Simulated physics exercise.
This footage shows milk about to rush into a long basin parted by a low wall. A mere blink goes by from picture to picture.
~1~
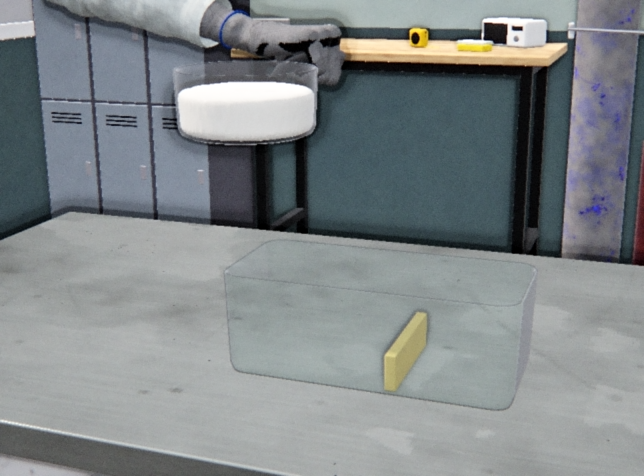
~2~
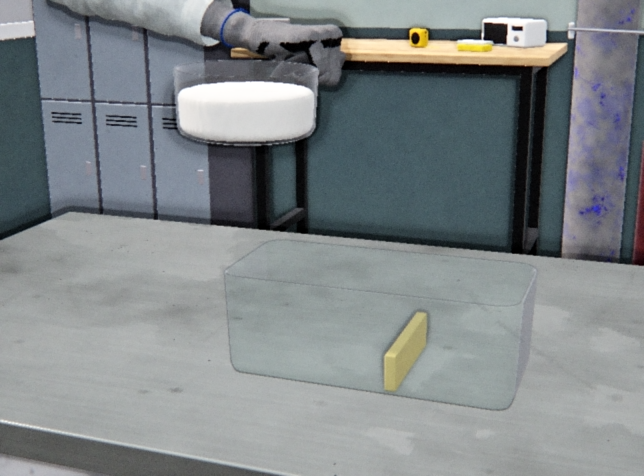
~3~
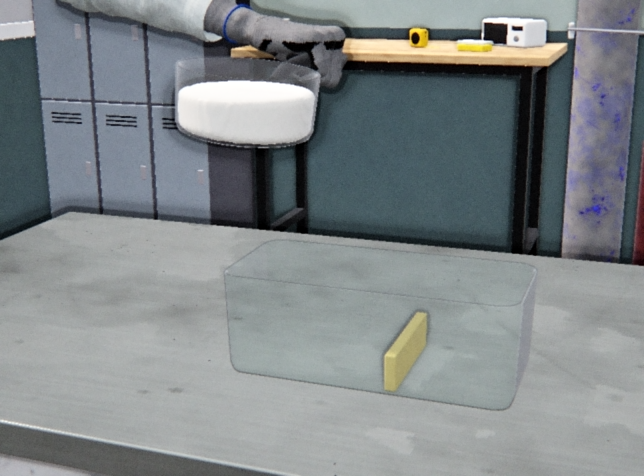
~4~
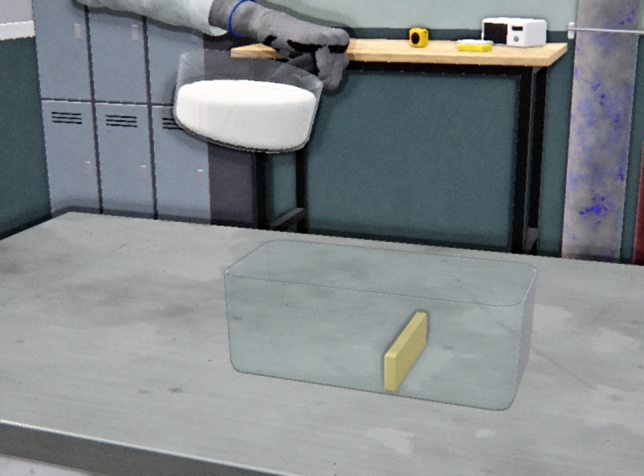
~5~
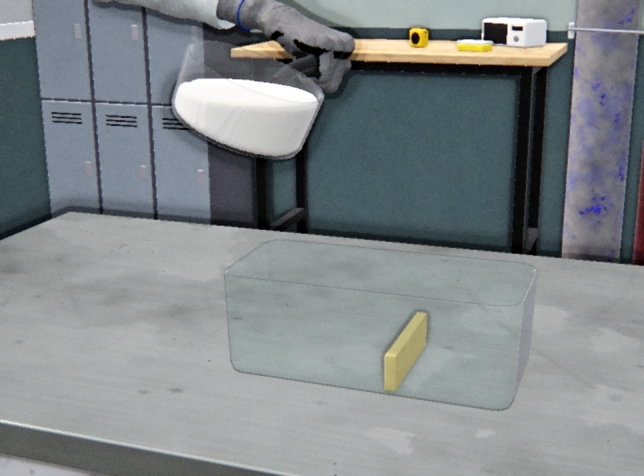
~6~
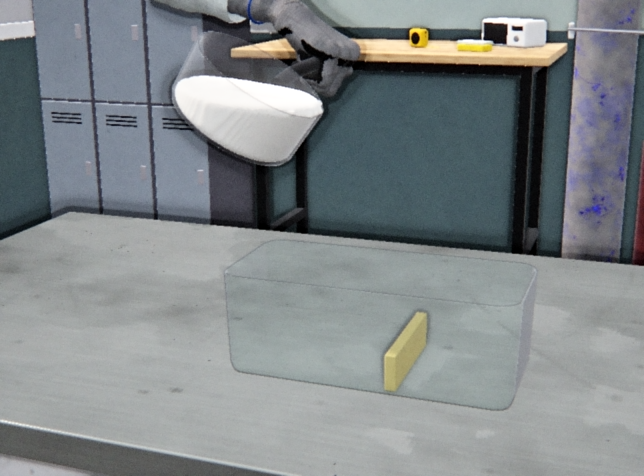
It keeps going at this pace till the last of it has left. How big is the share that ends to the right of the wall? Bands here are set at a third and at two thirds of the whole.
The right side of the wall holds a small share, below one third.
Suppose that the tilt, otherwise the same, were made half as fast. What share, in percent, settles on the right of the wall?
It comes to some 5 per cent.
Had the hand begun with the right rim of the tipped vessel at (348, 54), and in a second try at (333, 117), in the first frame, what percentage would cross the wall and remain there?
It would come to near 30 per cent, and then near 15 per cent.
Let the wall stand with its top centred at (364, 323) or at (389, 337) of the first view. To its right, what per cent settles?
It works out to around 35 per cent for the first and around 20 per cent for the second.
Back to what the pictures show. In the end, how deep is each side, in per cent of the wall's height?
Left side roughly 60, right side roughly 20.
A moment on, the tilt is 96° and 23 per cent is still to pour, 18 is left of the wall and 0 right of it.
Next, the tilt is 101° and 6 per cent is still to pour, 74 is left of the wall and 1 right of it.
Then the tilt is 101° and 1 per cent is still to pour, 74 is left of the wall and 11 right of it.
Later the tilt is 101° and 0 per cent is still to pour, 77 is left of the wall and 13 right of it.
At rest 78 per cent lies left of the wall, 14 right of it and 9 outside.
